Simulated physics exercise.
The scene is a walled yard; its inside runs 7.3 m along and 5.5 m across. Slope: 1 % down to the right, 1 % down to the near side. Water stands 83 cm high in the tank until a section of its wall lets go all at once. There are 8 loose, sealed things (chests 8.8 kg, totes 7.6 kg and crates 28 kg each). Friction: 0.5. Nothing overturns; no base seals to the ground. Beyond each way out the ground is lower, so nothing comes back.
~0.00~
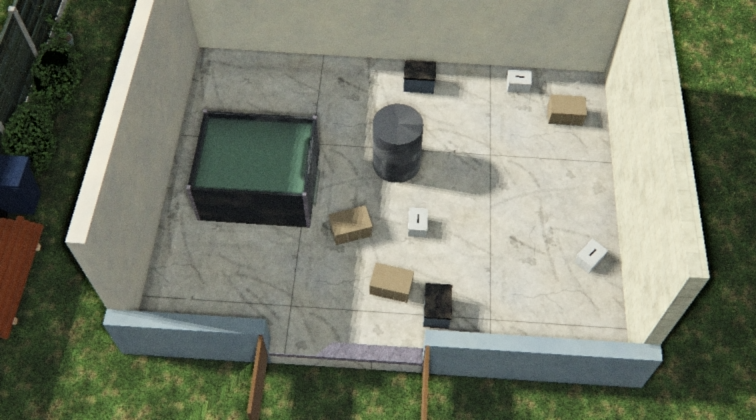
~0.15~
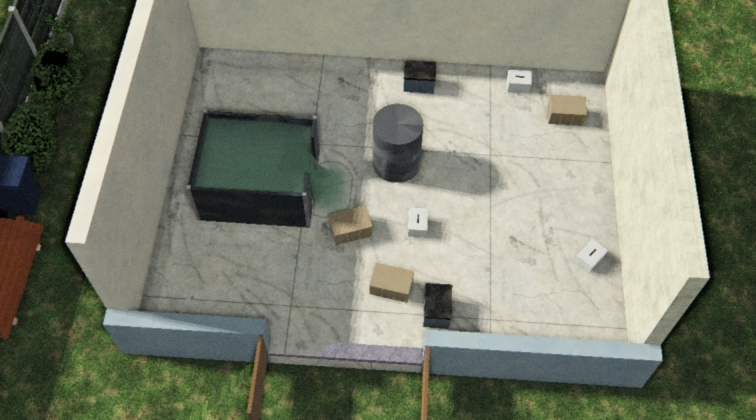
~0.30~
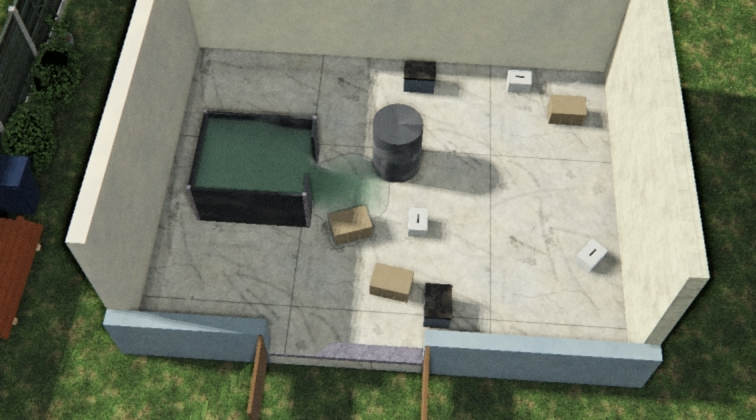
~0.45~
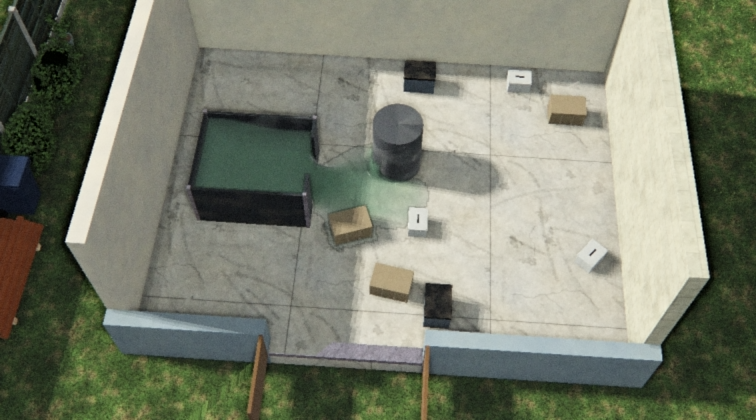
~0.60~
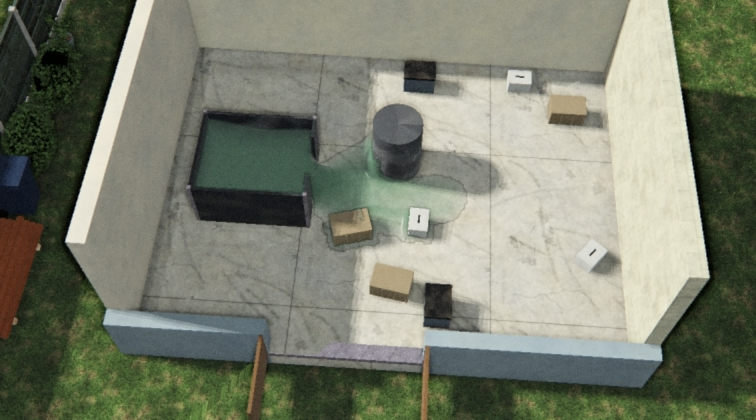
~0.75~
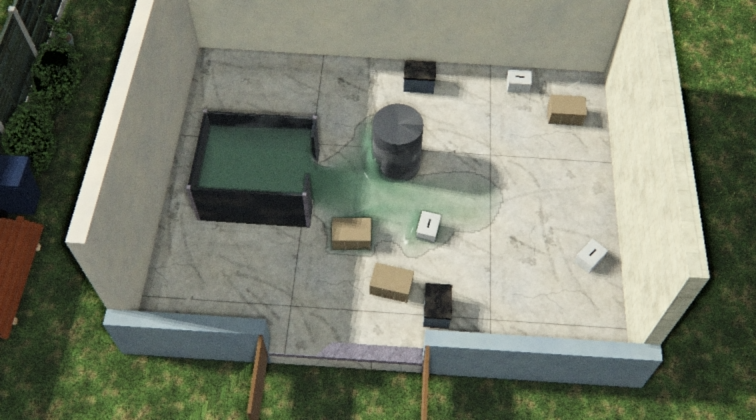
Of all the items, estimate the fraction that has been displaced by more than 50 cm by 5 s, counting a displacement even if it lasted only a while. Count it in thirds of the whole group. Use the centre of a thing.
I reckon it gets to one third but stops short of two thirds.
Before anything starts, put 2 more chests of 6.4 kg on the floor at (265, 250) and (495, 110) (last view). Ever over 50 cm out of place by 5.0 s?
Respectively: Doesn't reach it; doesn't reach it.
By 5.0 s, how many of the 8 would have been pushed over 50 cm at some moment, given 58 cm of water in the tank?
Under that setup the answer is 2.
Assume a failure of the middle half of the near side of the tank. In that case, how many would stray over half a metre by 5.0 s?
1.
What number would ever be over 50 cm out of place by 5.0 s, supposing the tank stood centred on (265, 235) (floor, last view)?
5.
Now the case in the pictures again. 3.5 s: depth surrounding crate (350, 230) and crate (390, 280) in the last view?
Some 2 cm at the first, some 2 cm at the second.
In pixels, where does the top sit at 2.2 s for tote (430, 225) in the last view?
Near (615, 334).
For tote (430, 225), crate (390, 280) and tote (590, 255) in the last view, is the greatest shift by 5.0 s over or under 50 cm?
In order: Farther, not as far and farther.
After 1.1 s 1 of 8 are over 50 cm from their spots; 0 afloat.
After 2.2 s 3 of 8 are over 50 cm from their spots; 2 afloat.
After 3.5 s 3 of 8 are over 50 cm from their spots; 2 afloat.
After 5.0 s 3 of 8 are over 50 cm from their spots, and 4 have been at some point; 2 afloat.
